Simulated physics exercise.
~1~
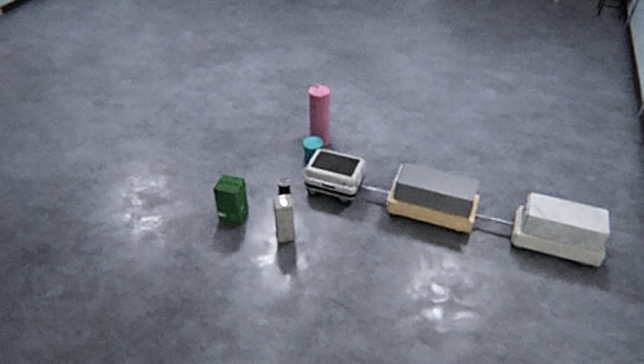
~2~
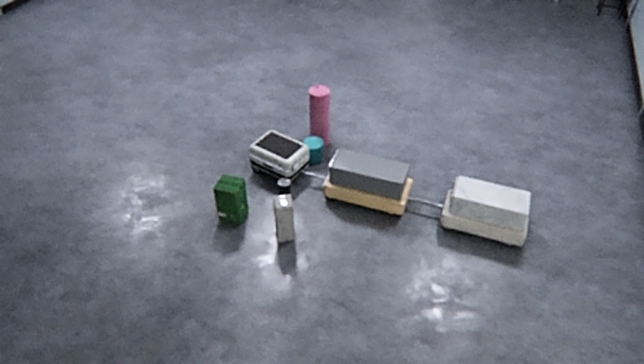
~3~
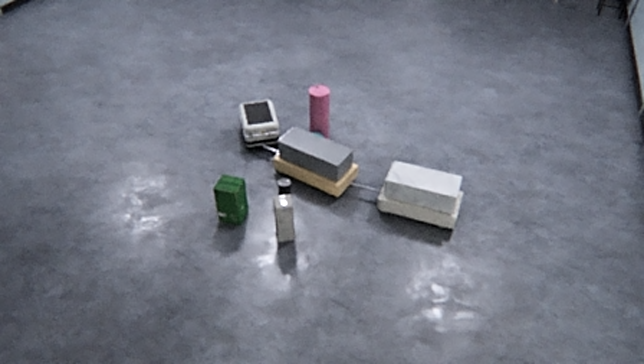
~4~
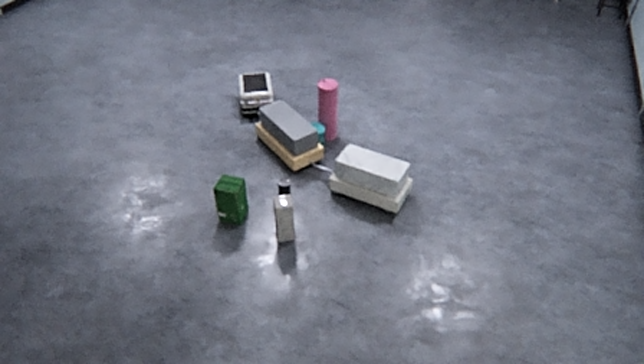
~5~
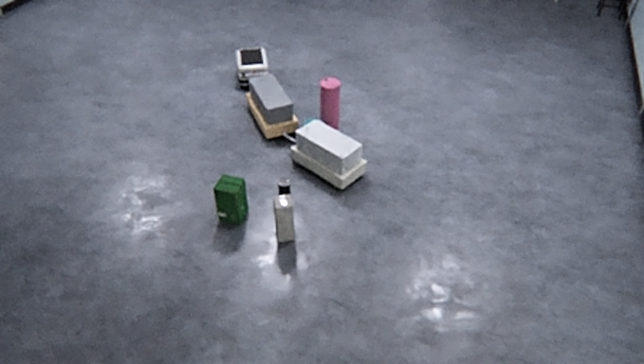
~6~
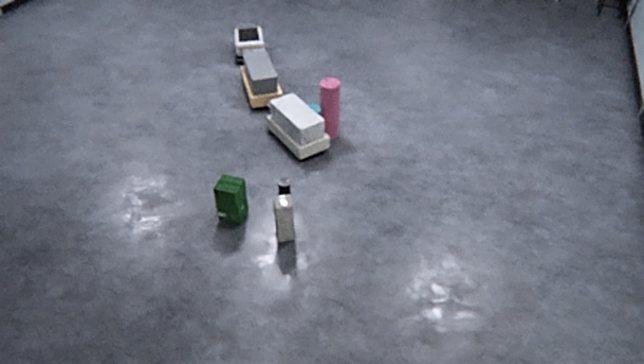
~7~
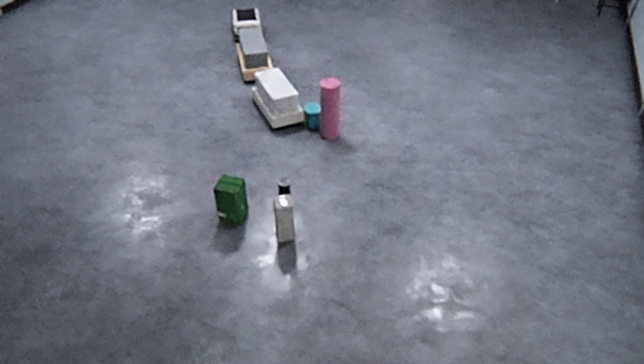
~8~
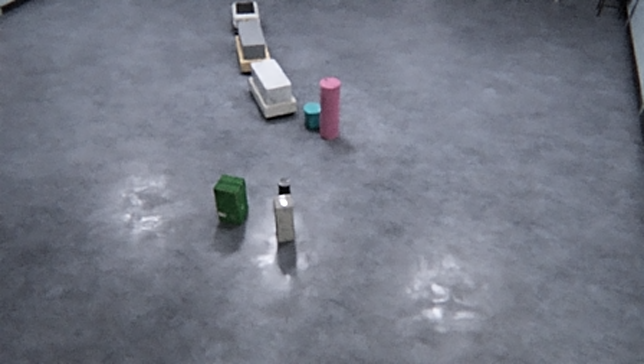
The clip shows a small tug pulling two carts leftward, then curving away toward the back of a gray floor, as the carts nudge a turquoise pail and pink drum slightly aside. Both remain upright, while the green box, white box and black canister stay in place.
